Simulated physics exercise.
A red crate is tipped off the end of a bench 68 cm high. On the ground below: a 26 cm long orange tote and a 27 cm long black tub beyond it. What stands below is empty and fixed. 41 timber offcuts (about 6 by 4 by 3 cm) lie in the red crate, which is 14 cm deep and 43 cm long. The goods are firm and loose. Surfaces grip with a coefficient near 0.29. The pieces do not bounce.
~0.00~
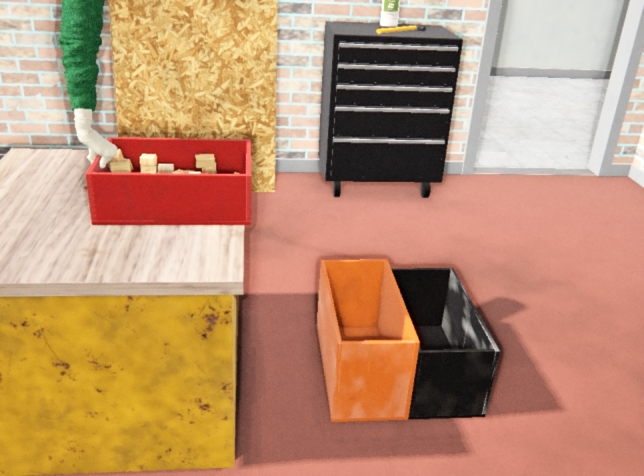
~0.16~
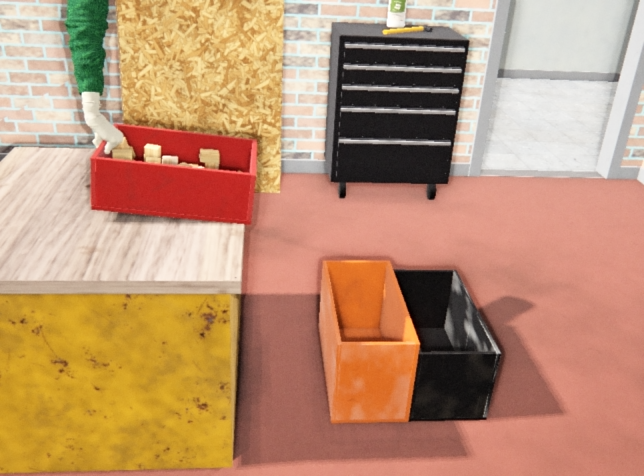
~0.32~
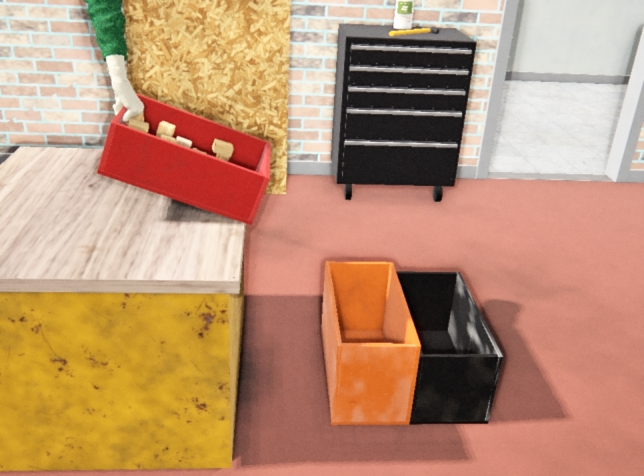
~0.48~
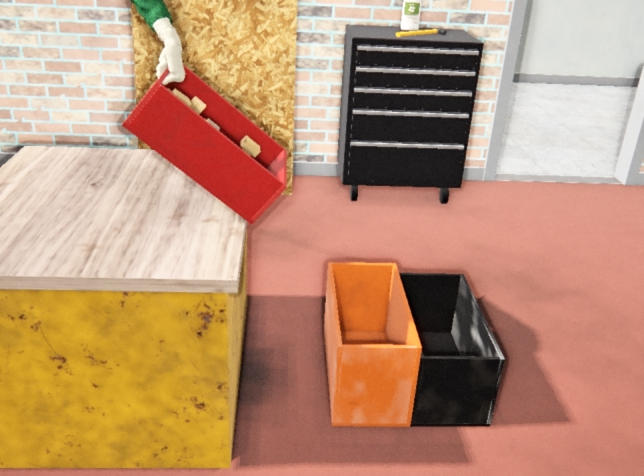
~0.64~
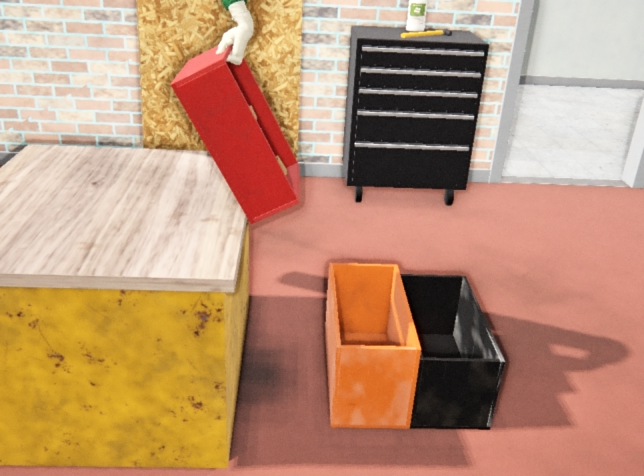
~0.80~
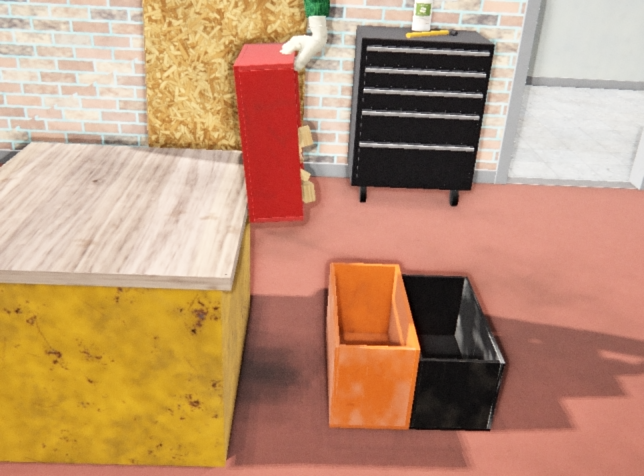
Red crate of wooden blocks tilting clockwise at a bench's edge until nearly upright, lifted by a green-sleeved, white-gloved hand.
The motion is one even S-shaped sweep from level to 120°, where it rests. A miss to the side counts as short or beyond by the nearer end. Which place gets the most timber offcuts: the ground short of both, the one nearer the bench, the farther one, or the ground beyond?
The nearer one, the orange tote, gets the most.
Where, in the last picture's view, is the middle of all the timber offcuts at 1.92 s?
Around (374, 364).
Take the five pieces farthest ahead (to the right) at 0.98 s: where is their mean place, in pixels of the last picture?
Around (356, 259).
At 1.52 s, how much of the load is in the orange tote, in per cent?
About 70 per cent.
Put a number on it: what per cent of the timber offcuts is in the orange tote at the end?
About 85 per cent.
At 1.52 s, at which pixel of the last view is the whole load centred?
Near (362, 357).
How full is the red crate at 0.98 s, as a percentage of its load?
About 75 per cent.
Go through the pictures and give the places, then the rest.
In the first frame (each is followed by its nearest rim corner in this view), red crate, (91, 173); black tub, (422, 351); 0° from level; none out.
Red crate, (96, 158); 5° from level, in the second frame.
Red crate, (116, 123); 20° from level, in the third frame.
Red crate, (161, 85); 39° from level, in the fourth frame.
Red crate, (226, 63); 62° from level, in the fifth frame.
Red crate, (294, 68); black tub, (423, 359); 85° from level; none out, in the sixth frame.
After 0.98 s, tilt 106°; 30 still in the red crate and 11 in the air.
After 1.20 s, tilt 119°; 16 still in the red crate, 12 in the orange tote and 13 in the air.
After 1.52 s, tilt 120°; 29 in the orange tote, 1 in the black tub, 3 on the ground short of the orange tote and 8 in the air.
Outcome (at 1.92 s), 35 in the orange tote, 1 in the black tub and 5 on the ground short of the orange tote.
